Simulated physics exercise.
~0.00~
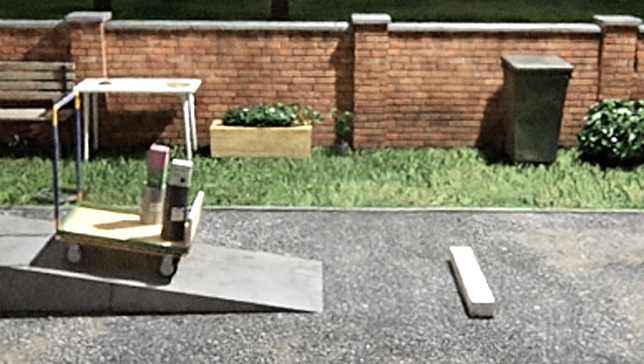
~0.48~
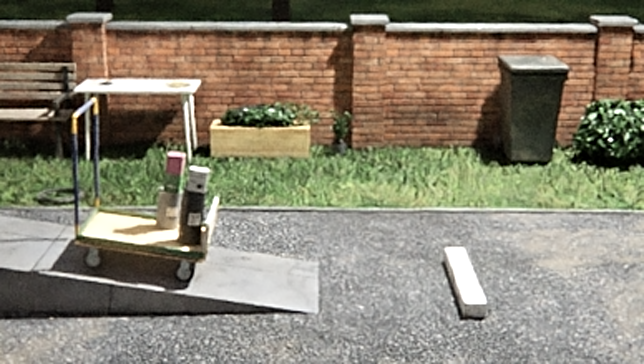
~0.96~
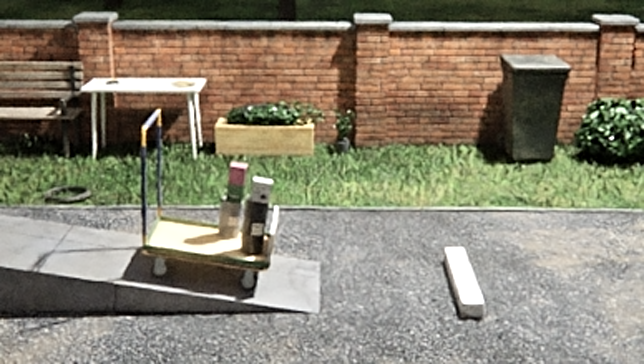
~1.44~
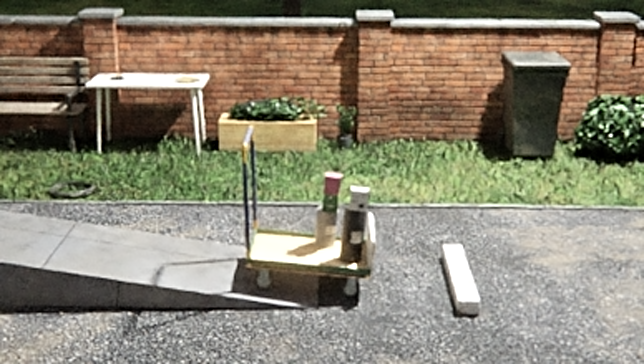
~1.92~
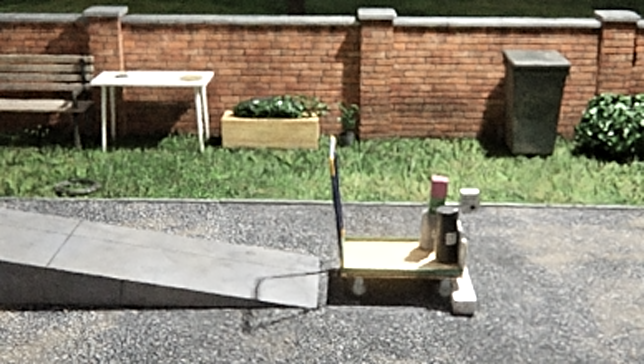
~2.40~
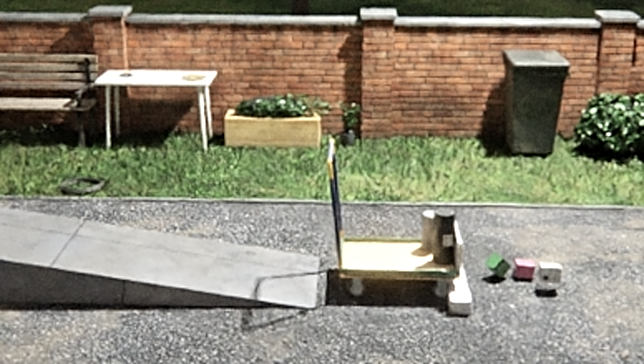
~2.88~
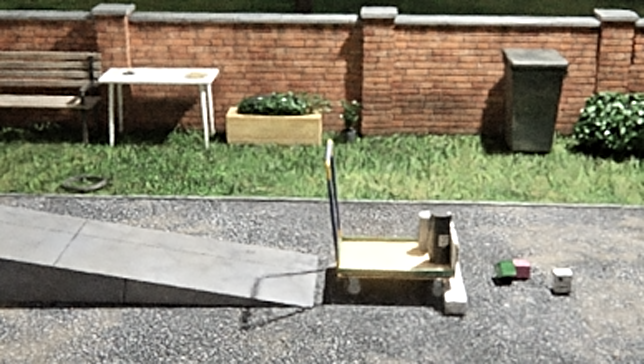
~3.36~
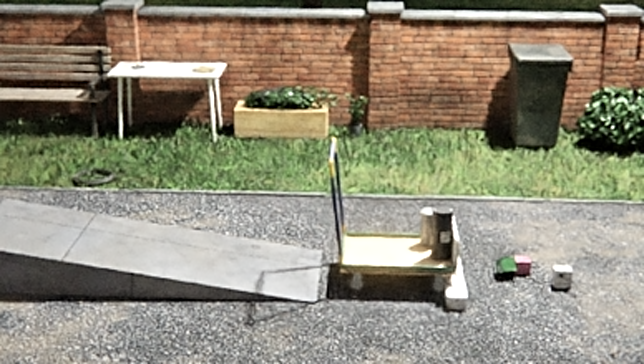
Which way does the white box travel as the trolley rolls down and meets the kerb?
The white box moves to the right, riding on the trolley and then going over the kerb onto the ground beyond.
